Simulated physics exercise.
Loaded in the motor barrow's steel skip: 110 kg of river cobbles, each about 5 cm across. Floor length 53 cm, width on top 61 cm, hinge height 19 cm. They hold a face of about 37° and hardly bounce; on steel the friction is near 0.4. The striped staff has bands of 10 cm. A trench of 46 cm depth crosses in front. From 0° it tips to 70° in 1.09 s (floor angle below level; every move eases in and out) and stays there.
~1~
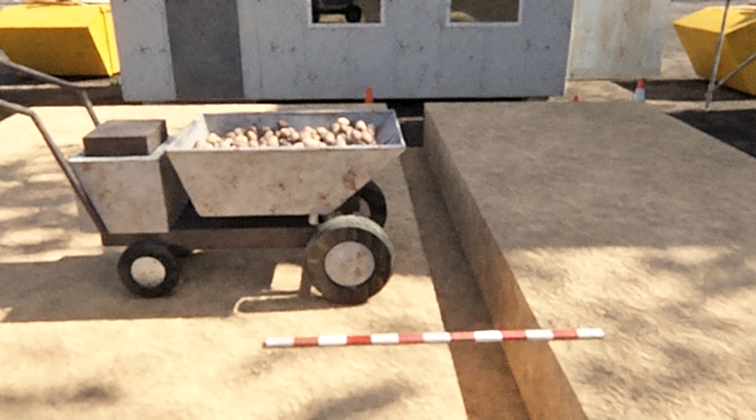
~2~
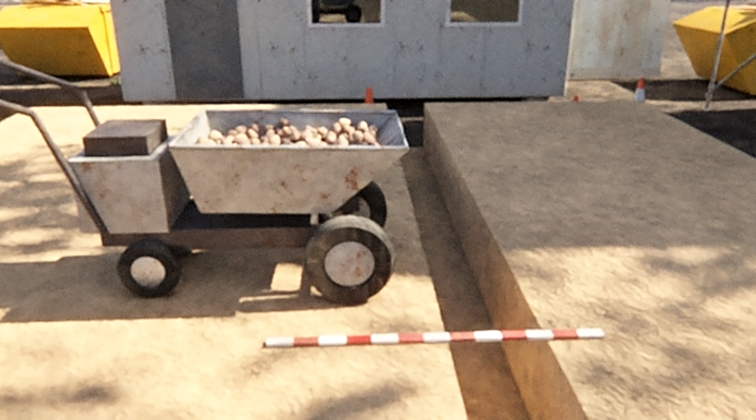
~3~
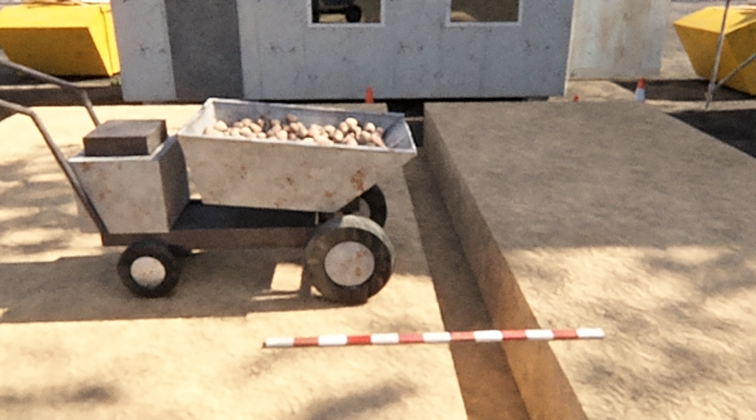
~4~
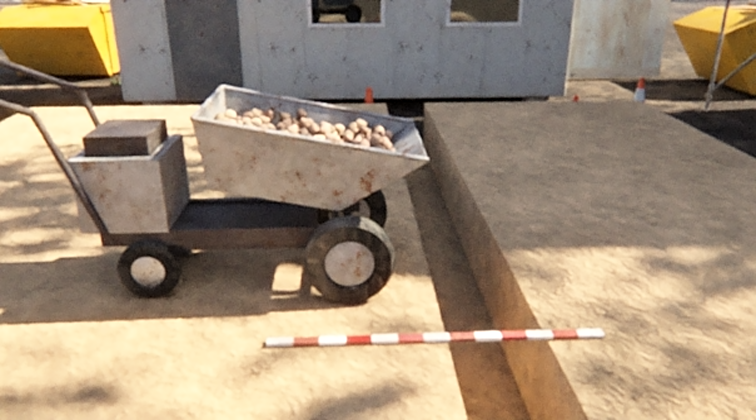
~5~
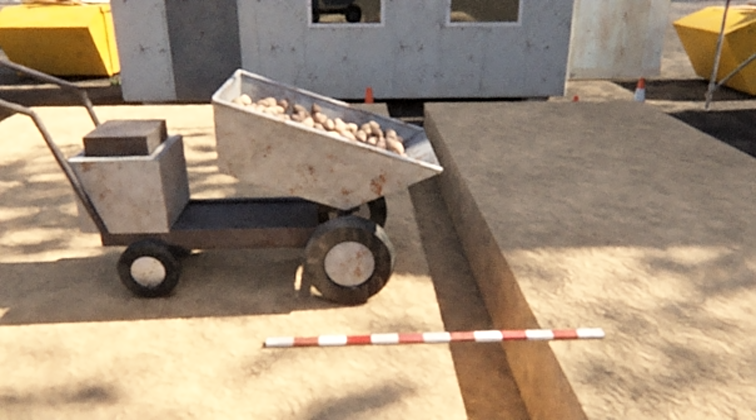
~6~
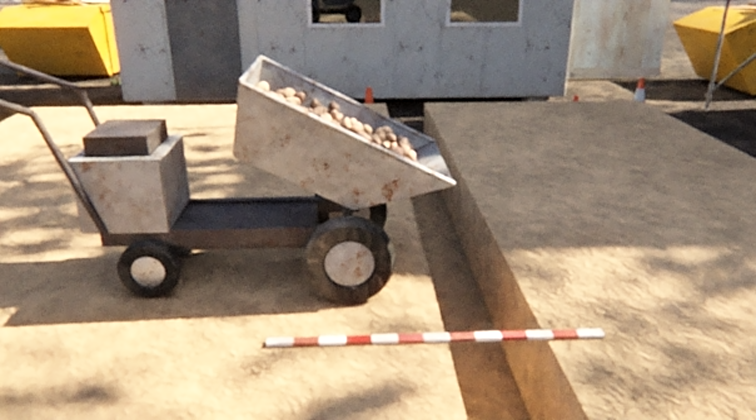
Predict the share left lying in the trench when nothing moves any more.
About 62 per cent.
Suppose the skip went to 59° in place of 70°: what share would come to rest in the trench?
Then about 70 per cent.
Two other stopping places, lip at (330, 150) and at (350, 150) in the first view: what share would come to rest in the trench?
First some 95, then 100 per cent.
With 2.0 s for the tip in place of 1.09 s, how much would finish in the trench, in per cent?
It would be near 70 per cent.
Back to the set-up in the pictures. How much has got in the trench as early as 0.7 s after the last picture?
Some 30 per cent.
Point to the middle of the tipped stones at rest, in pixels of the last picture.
Their middle is at about (492, 332).
Then, 0.4 s after the last picture the floor is at 59°, 100 % in the skip; the foremost stones are at (461, 201).
Then, 0.7 s after the last picture the floor is at 70°, 57 % in the skip, 30 % in the trench, 12 % past the trench; the foremost stones are at (552, 260).
Then, 1.1 s after the last picture the floor is at 70°, 14 % in the skip, 49 % in the trench, 38 % past the trench; the foremost stones are at (643, 260).
Then, 3.0 s after the last picture the floor is at 70°, 0 % in the skip, 62 % in the trench, 38 % past the trench; the foremost stones are at (689, 249).
